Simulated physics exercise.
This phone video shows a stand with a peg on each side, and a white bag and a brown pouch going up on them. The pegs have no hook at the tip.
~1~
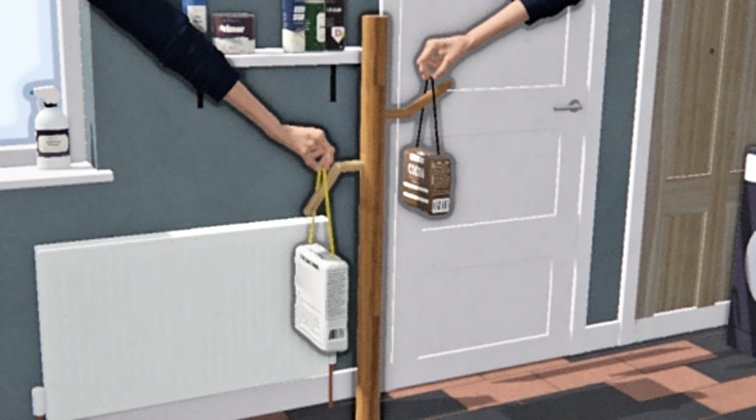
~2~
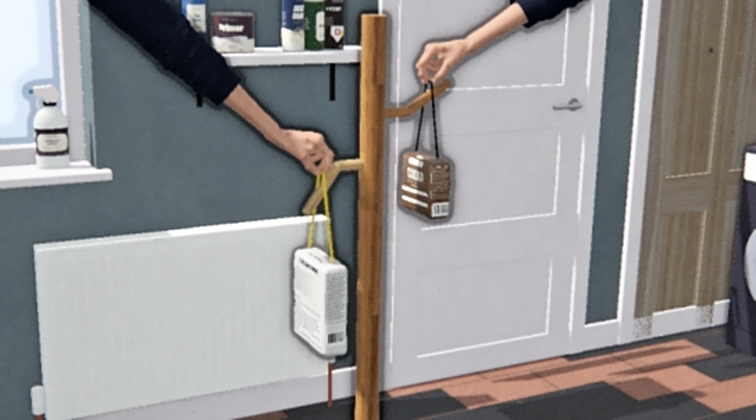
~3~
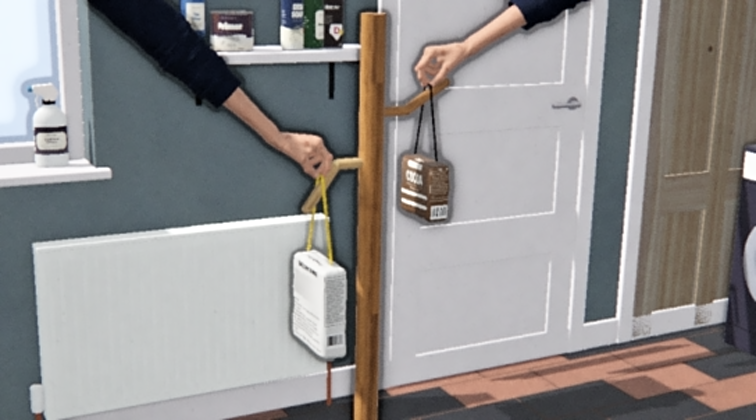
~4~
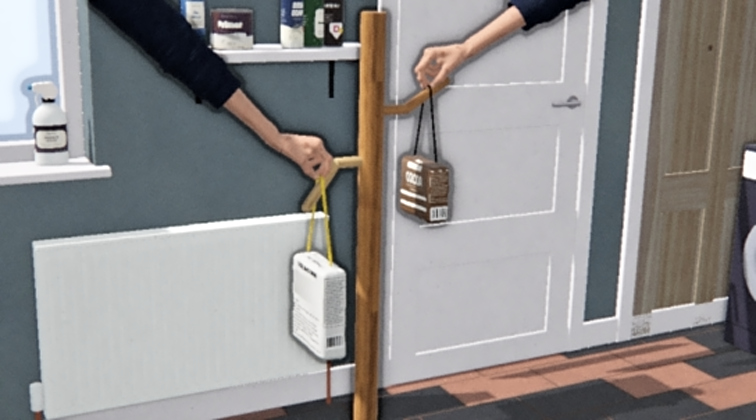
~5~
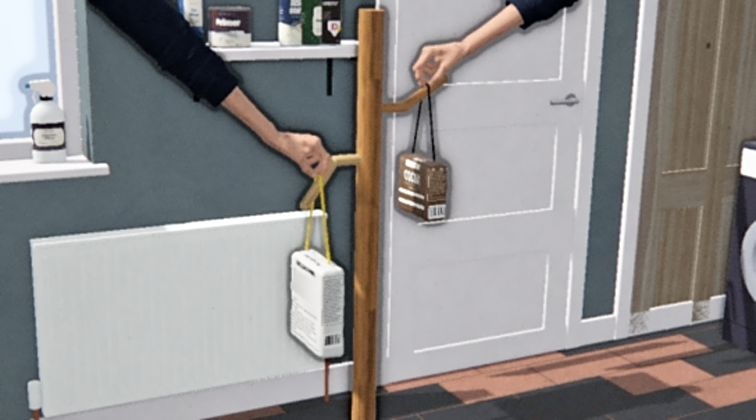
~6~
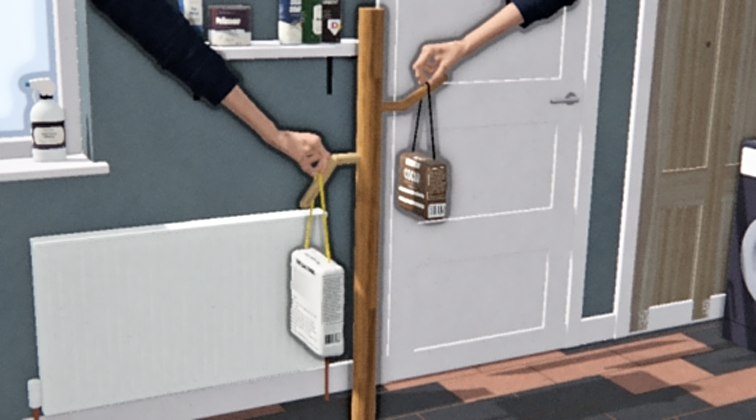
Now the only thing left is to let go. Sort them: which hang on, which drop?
The white bag drops, the brown pouch hangs on.
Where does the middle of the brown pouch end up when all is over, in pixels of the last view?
About (381, 202).
Then, 0.52 s past the final frame, white bag on the floor; brown pouch on its peg near (379, 204).
Then, 1.08 s past the final frame, white bag on the floor; brown pouch on its peg near (413, 200).
When it is over, white bag on the floor; brown pouch on its peg near (381, 202). The white bag drops to the floor and the brown pouch remains on its peg.
